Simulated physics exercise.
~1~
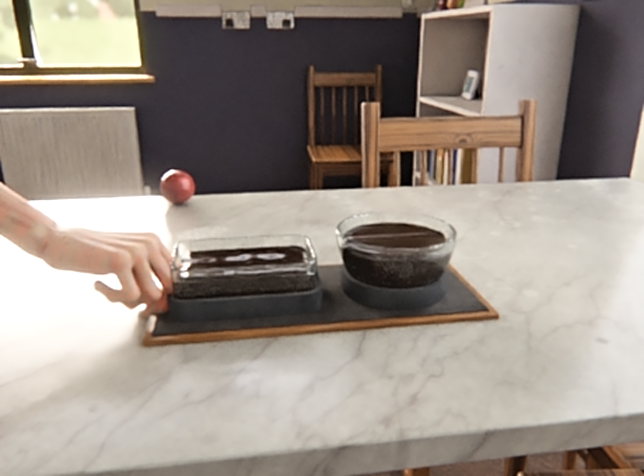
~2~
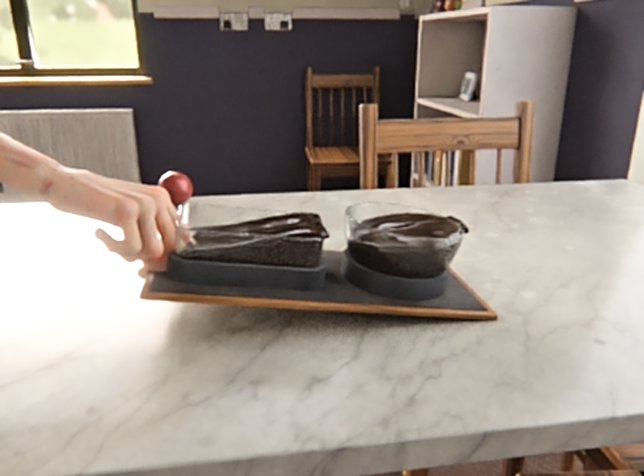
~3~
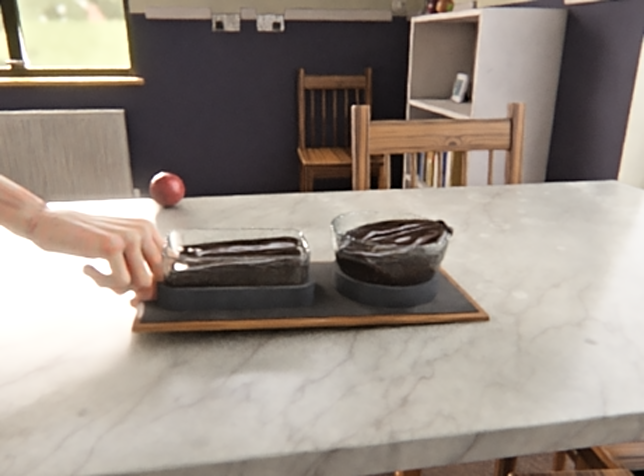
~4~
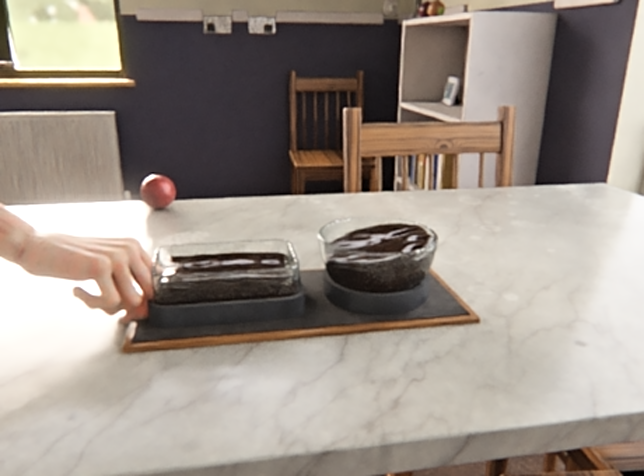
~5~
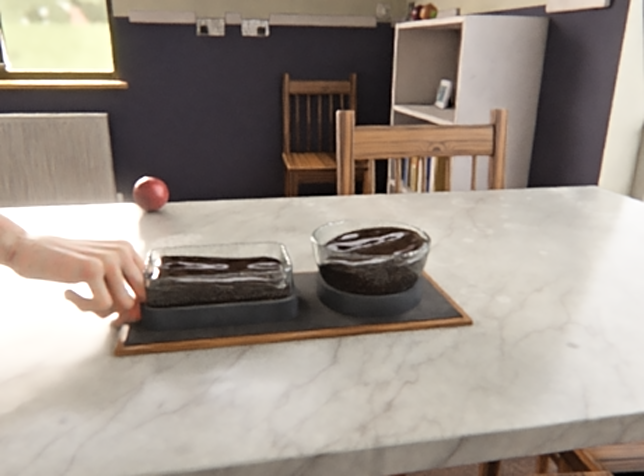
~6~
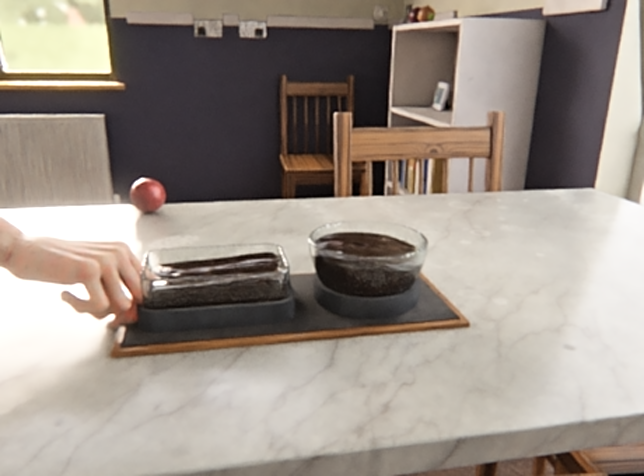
On a pale marble table in a dark-walled room with wooden chairs, an oblong glass tub and a round glass bowl of dark liquid sit side by side on a wood-edged tray. A hand at the left raises that end of the tray slightly, and the liquid surges toward the right in both containers. The hand then lowers the tray flat again while the surfaces ripple and slosh. The view drifts a little to the right as the rocking weakens. At last the tray rests level, the liquid nearly calm, with the hand still at its left edge.
